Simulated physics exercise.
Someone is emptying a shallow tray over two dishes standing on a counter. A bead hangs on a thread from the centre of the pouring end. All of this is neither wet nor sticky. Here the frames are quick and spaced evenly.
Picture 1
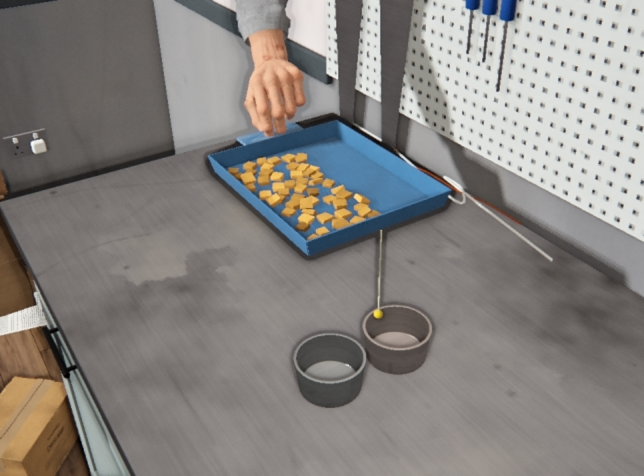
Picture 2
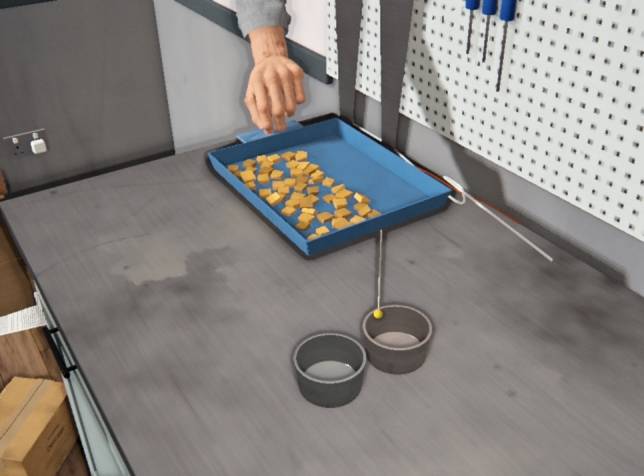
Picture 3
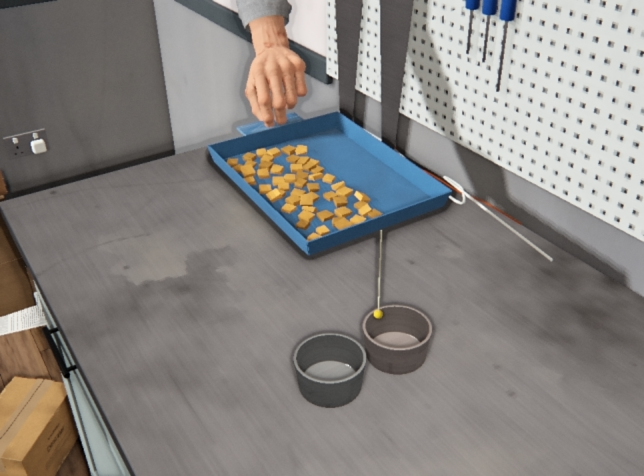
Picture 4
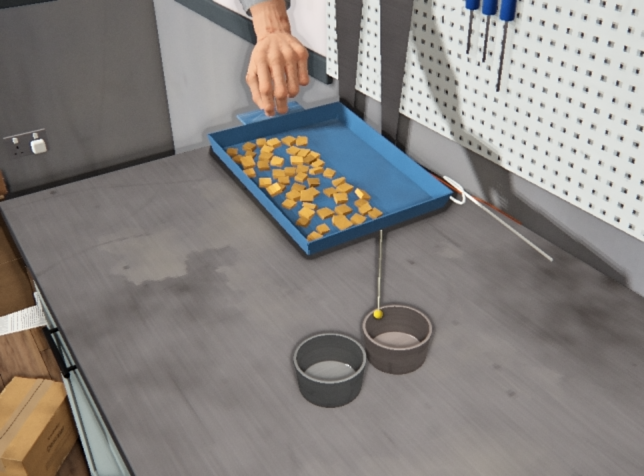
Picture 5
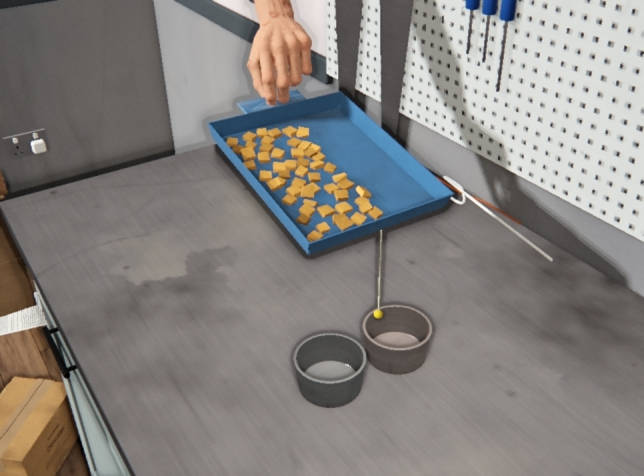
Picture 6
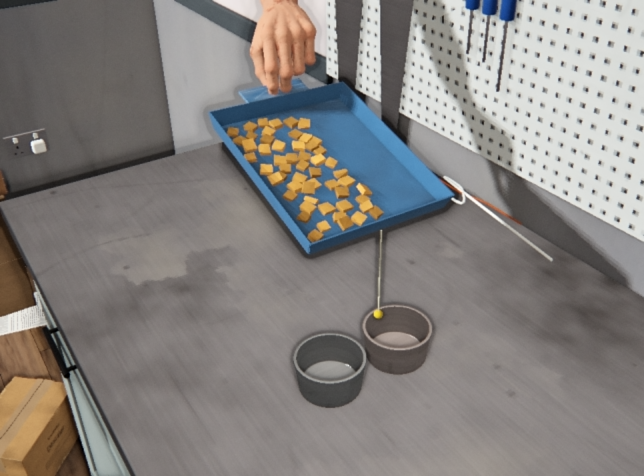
A hand gradually raising the far end of a blue tray of golden cereal squares above a grey counter with two dishes.
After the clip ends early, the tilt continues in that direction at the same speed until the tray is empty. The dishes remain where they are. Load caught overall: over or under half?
Under.
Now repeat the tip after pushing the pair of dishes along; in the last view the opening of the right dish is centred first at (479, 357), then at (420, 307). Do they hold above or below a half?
In order, they'd catch a minor share, and next a minor share.
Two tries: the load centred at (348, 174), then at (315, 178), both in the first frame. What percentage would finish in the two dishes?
It would be roughly 10 per cent for the first and roughly 20 per cent for the second.
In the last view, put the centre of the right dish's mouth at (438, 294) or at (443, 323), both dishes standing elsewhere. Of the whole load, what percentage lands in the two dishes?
0 %, then 60 %.
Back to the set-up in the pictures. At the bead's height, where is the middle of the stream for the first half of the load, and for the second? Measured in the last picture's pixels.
At (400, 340) for the first part, then at (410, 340) for the others.
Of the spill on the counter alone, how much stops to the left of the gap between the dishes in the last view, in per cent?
Roughly 20 in a hundred.
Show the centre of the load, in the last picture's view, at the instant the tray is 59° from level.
Load centre: Approx. (356, 202).
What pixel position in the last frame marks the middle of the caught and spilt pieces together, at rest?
Close to (422, 388), more or less.
Shortly afterwards, tray tipped steeply; the whole lot on the tray.
Next, tray tipped right over; the whole lot on the tray.
Some moments later, tray tipped past a quarter turn; only a few in the left dish; a little in the right dish; the bulk outside both.
In the end, tray tipped past a quarter turn; only a few in the left dish; a little in the right dish; the bulk outside both.
